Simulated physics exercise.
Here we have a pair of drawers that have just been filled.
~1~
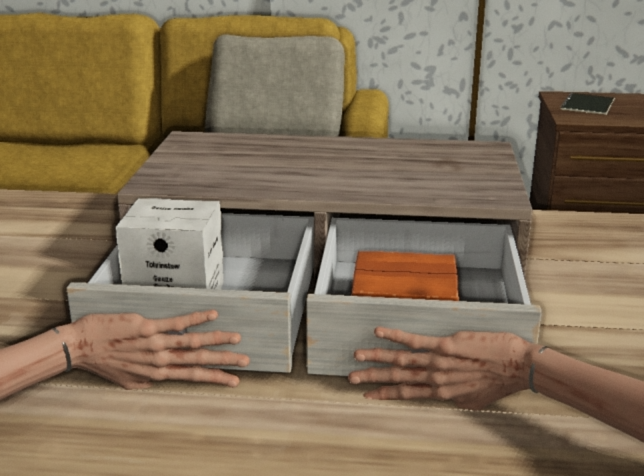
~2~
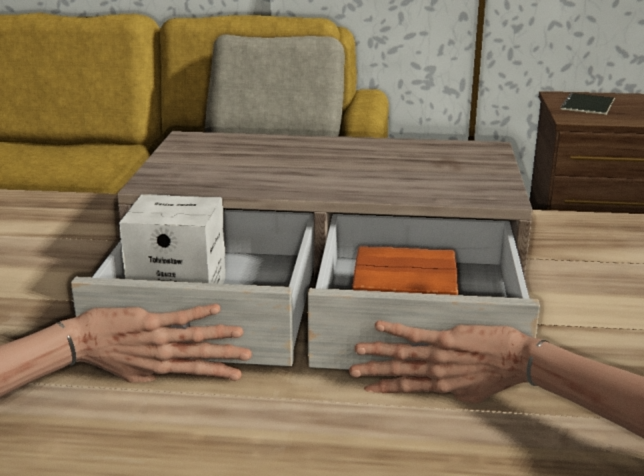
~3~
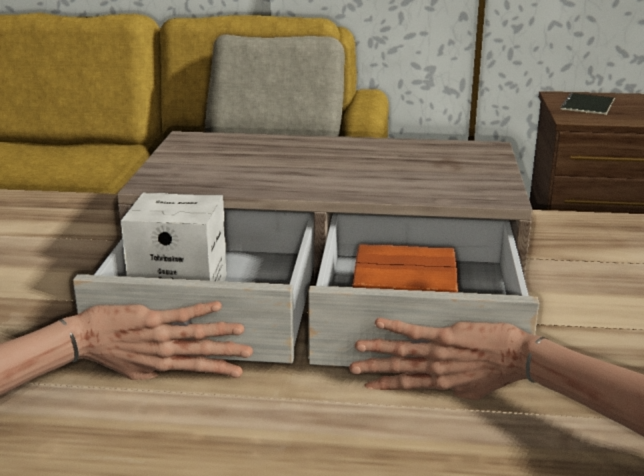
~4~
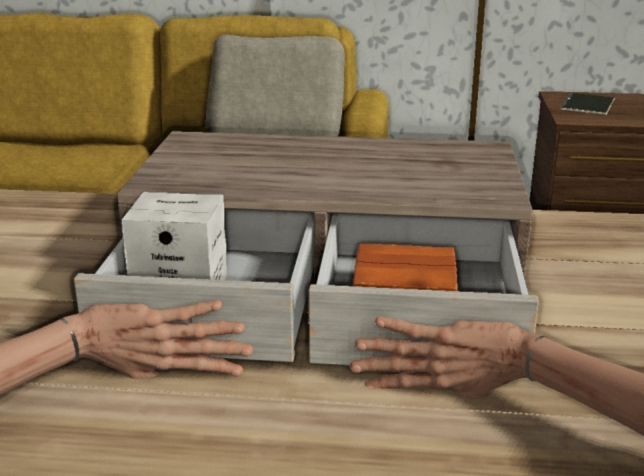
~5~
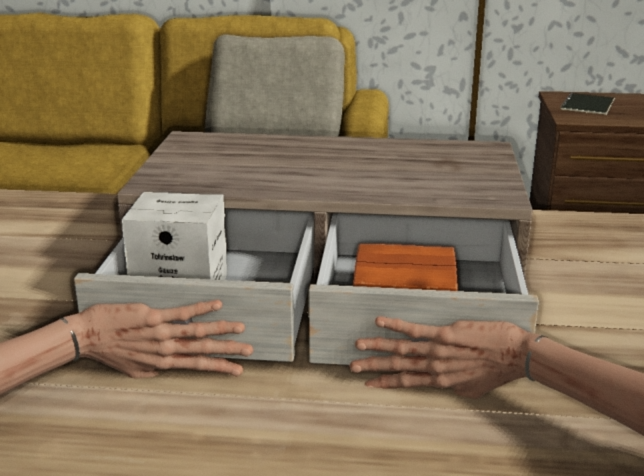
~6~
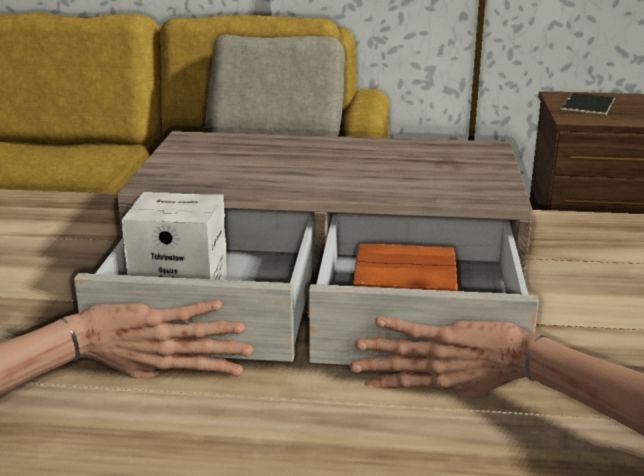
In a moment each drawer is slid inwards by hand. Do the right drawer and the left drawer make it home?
In the end the right drawer shuts flush; the left drawer stays ajar.
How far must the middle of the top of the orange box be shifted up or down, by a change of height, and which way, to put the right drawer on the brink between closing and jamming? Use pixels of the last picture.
About 24 pixels up.
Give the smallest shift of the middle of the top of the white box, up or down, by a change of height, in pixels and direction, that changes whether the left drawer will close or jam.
Roughly 20 pixels down.
Then, 0.44 s later than the last frame, right drawer about half in; left drawer starting in.
When it is over, the right drawer goes all the way in; the left drawer will not close.
